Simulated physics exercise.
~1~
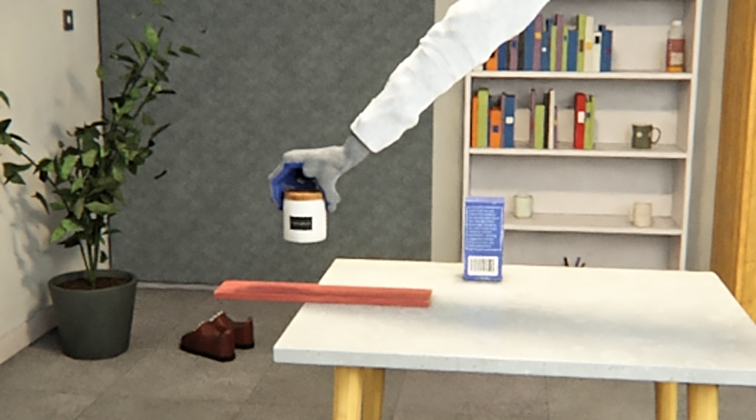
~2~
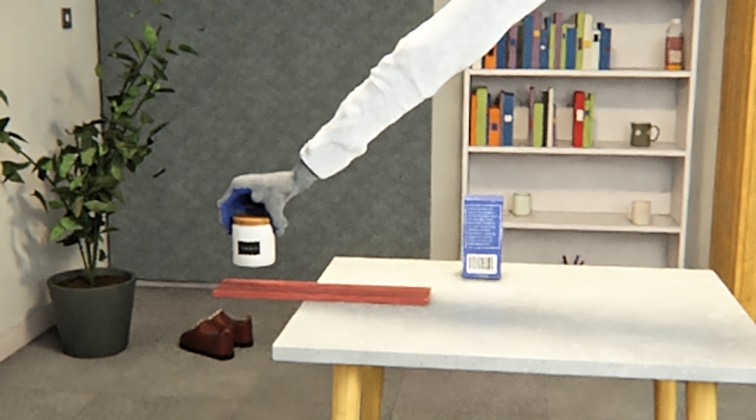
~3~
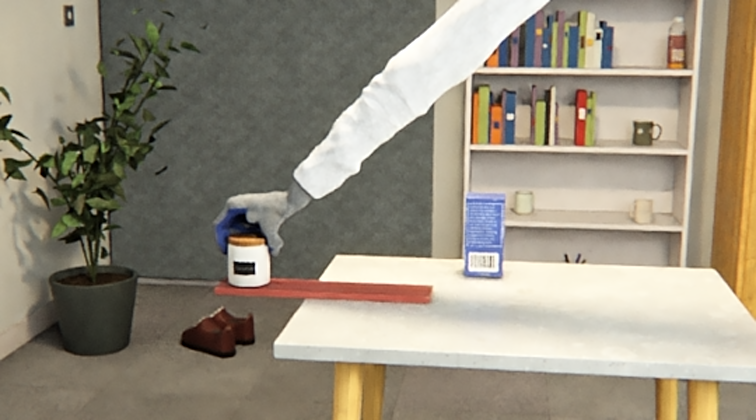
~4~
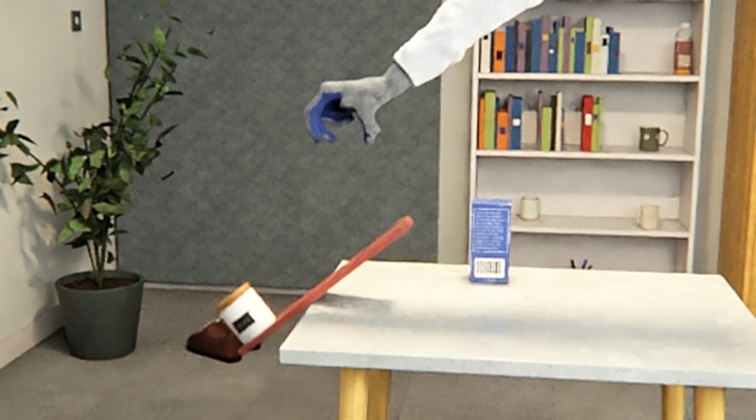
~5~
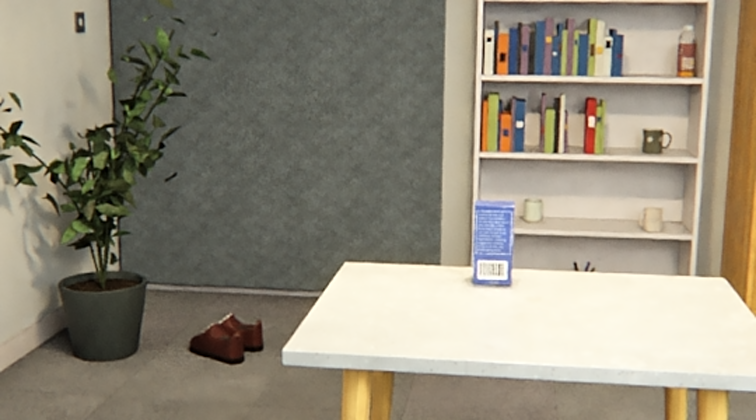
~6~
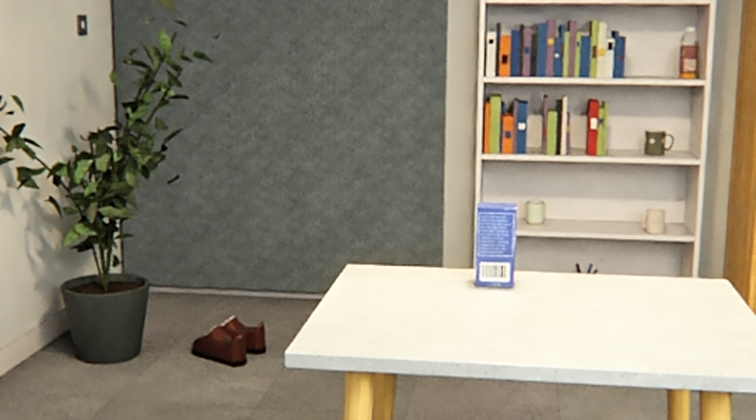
To begin with, a red board lies on a pale table with much of its length jutting past the left end, while a blue carton stands on the tabletop. A gloved hand in a white sleeve carries a white jar left above the board and lowers it onto the overhanging end. Once the hand lets go and draws back, the board tilts steeply, its left end dropping with the jar toward the brown shoes. Board and jar then fall out of sight. The carton remains standing on the otherwise bare table, with the shoes still on the floor.
